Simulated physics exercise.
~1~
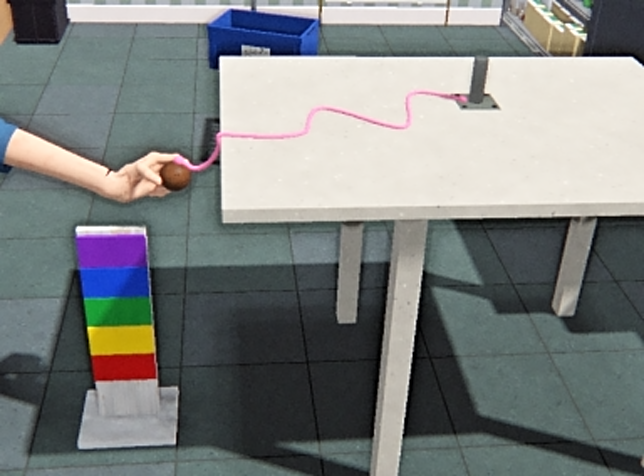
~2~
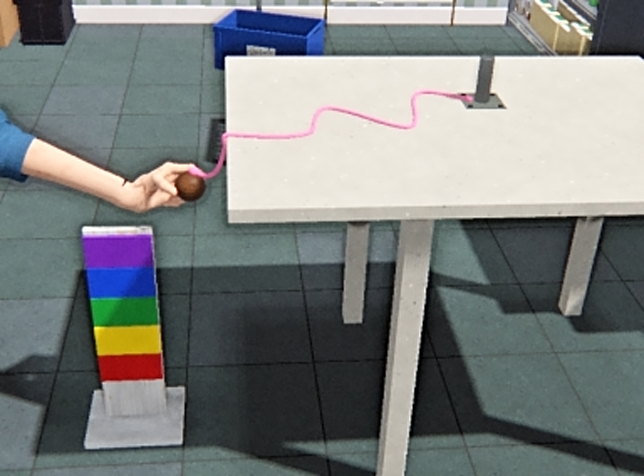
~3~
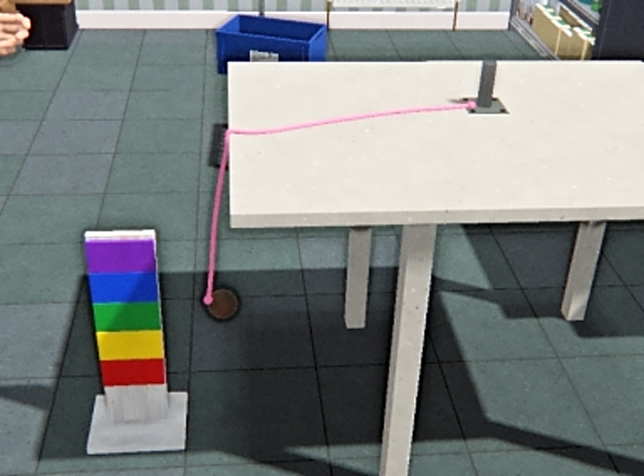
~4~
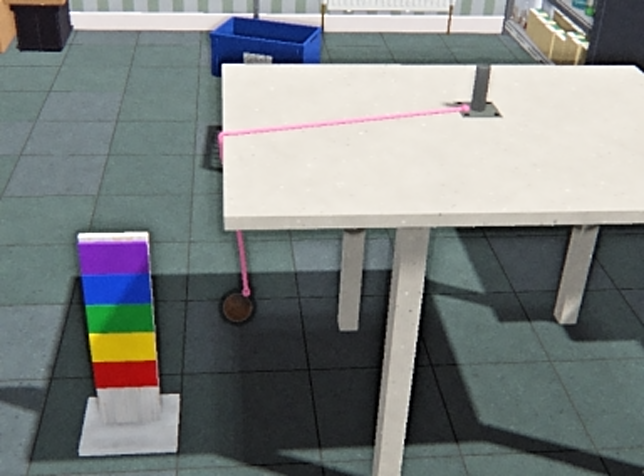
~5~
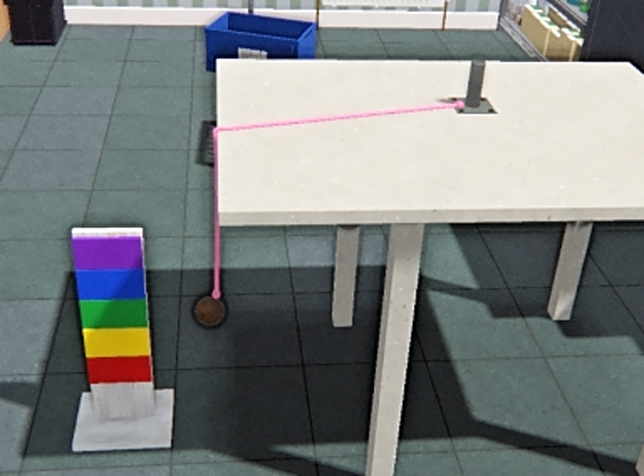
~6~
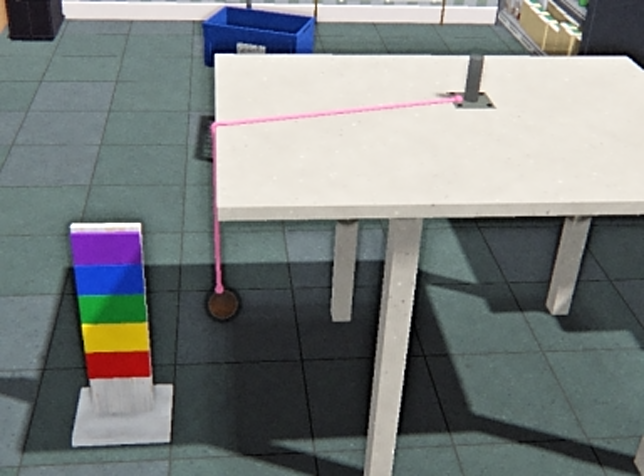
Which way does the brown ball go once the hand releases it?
The brown ball moves down, dropping past the edge of the table until it hangs on the straightened pink cord.
